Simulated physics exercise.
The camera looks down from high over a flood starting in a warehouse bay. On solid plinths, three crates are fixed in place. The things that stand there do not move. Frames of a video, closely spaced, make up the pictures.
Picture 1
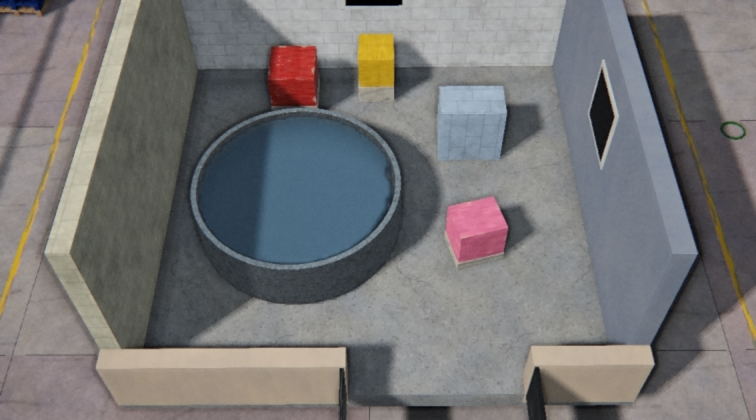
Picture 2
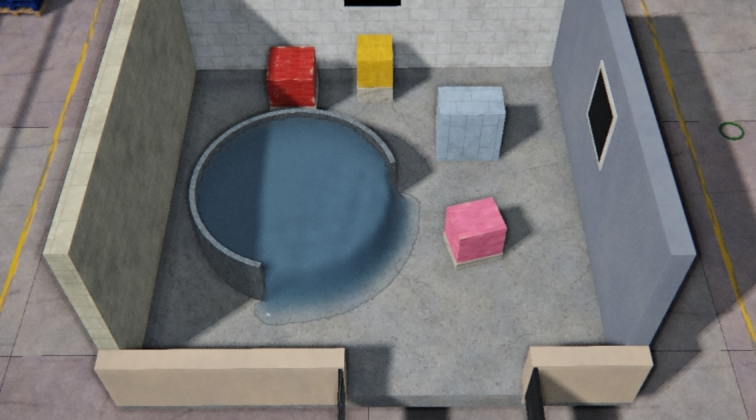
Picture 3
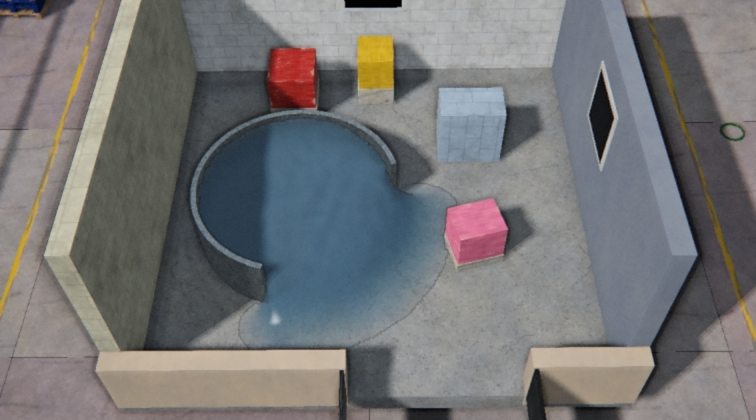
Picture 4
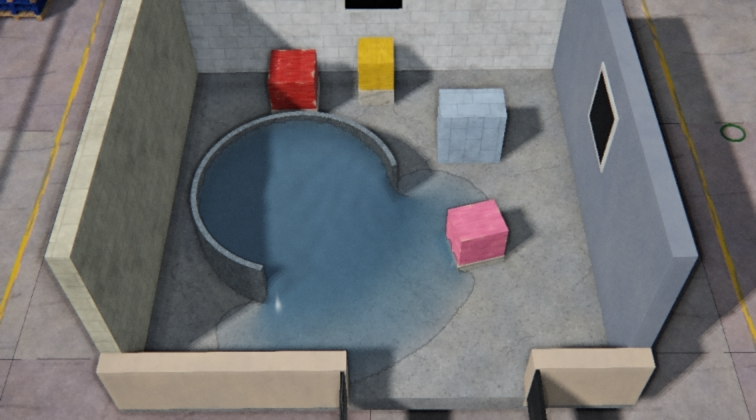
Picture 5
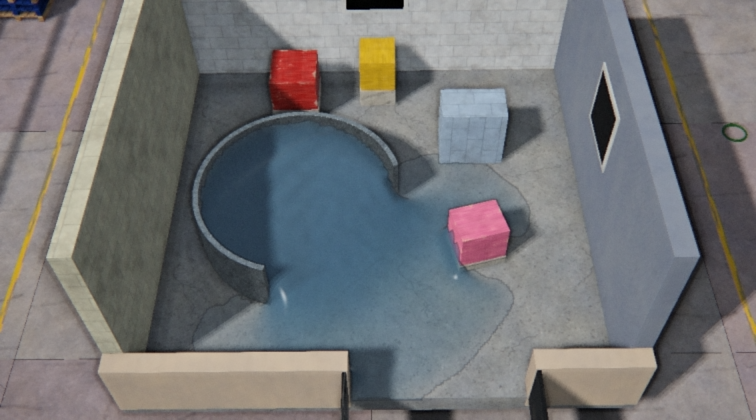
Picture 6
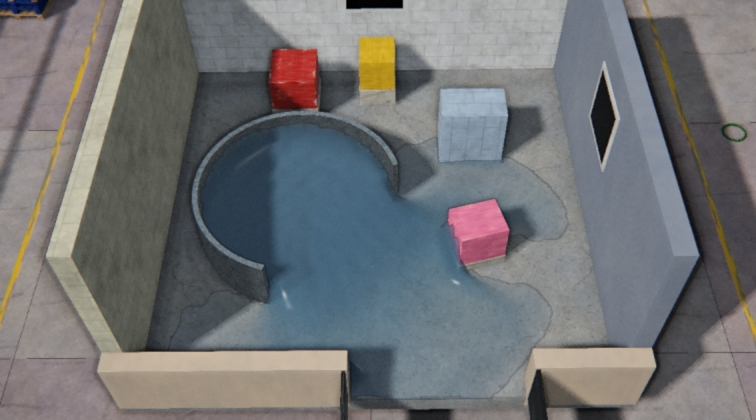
A round pool of water in a walled bay lost the front right part of its rim, and water poured out across the floor, spreading around the pink block and toward the front opening.
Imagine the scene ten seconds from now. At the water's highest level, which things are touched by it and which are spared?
Outcome: The red crate remains untouched by water; the pink crate is touched by water; the yellow crate remains untouched by water.
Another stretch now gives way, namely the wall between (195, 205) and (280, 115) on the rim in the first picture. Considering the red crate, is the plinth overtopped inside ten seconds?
Red crate: Overtopped.
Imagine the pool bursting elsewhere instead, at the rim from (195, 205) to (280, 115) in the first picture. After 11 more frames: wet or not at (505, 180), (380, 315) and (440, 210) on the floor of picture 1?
Well, the first one's left untouched, the second's left untouched, and the third's left untouched.
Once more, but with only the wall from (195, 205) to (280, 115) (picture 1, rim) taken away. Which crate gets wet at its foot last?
It's the pink one.
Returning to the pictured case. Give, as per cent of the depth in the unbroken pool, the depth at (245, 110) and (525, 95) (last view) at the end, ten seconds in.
Estimate, in order: 12 and 10 percent.
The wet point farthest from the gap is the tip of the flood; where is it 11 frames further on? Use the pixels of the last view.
I'd say near (545, 72).
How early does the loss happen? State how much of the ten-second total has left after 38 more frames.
I'd say about 85 per cent.
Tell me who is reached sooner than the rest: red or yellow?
Answer: The yellow-painted one.
A moment on, water covers 45 % of the floor; the red crate not reached, the pink crate water round its plinth, the yellow crate not reached.
Next, water covers 60 % of the floor; the red crate not reached, the pink crate water round its plinth, the yellow crate not reached.
Then, water covers 75 % of the floor; the red crate not reached, the pink crate water round its plinth, the yellow crate water round its plinth.
Later, water covers 100 % of the floor; the red crate water round its plinth, the pink crate water round its plinth, the yellow crate water round its plinth.
In the end, water covers 100 % of the floor; the red crate stayed above the water, the pink crate was topped, the yellow crate stayed above the water.
